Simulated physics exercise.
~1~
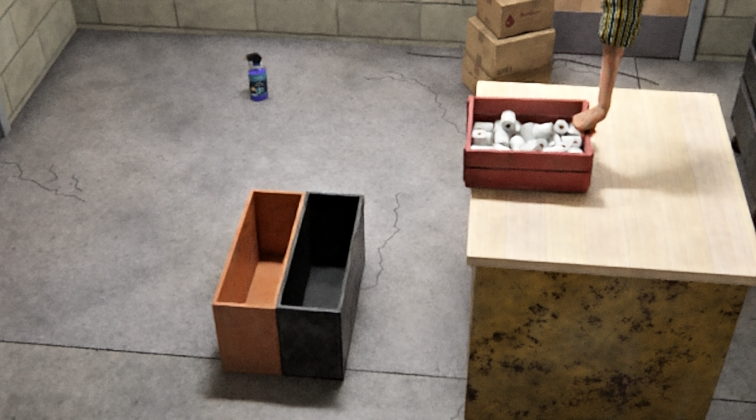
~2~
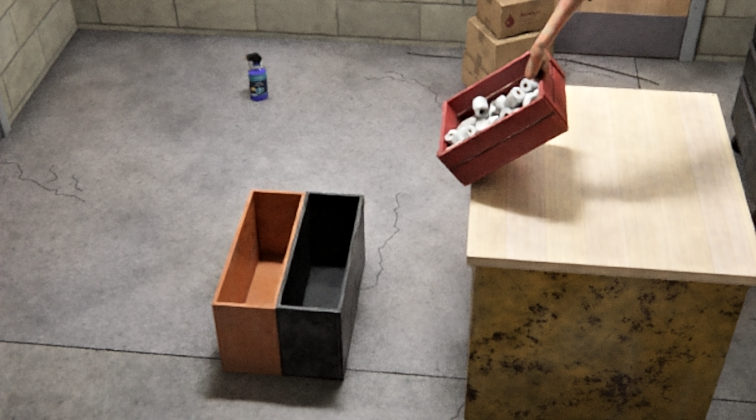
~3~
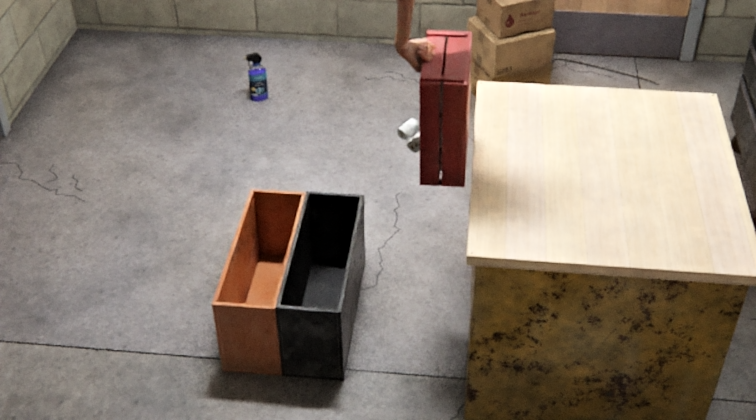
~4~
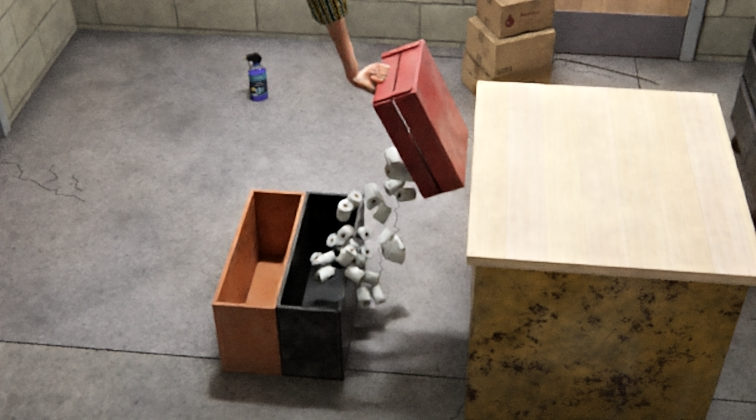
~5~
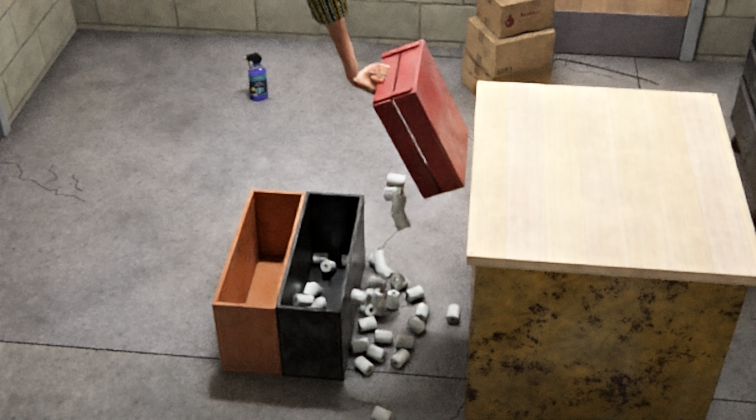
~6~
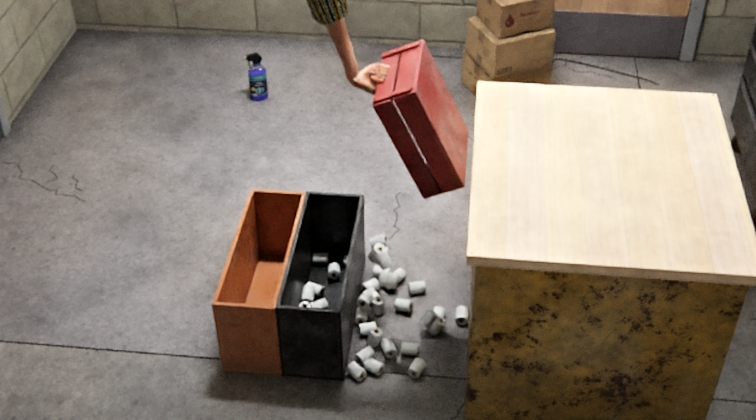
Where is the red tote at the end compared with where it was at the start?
It starts resting upright on top of the bench, and it ends up farther left, held tipped over in the air just off the bench's left edge.
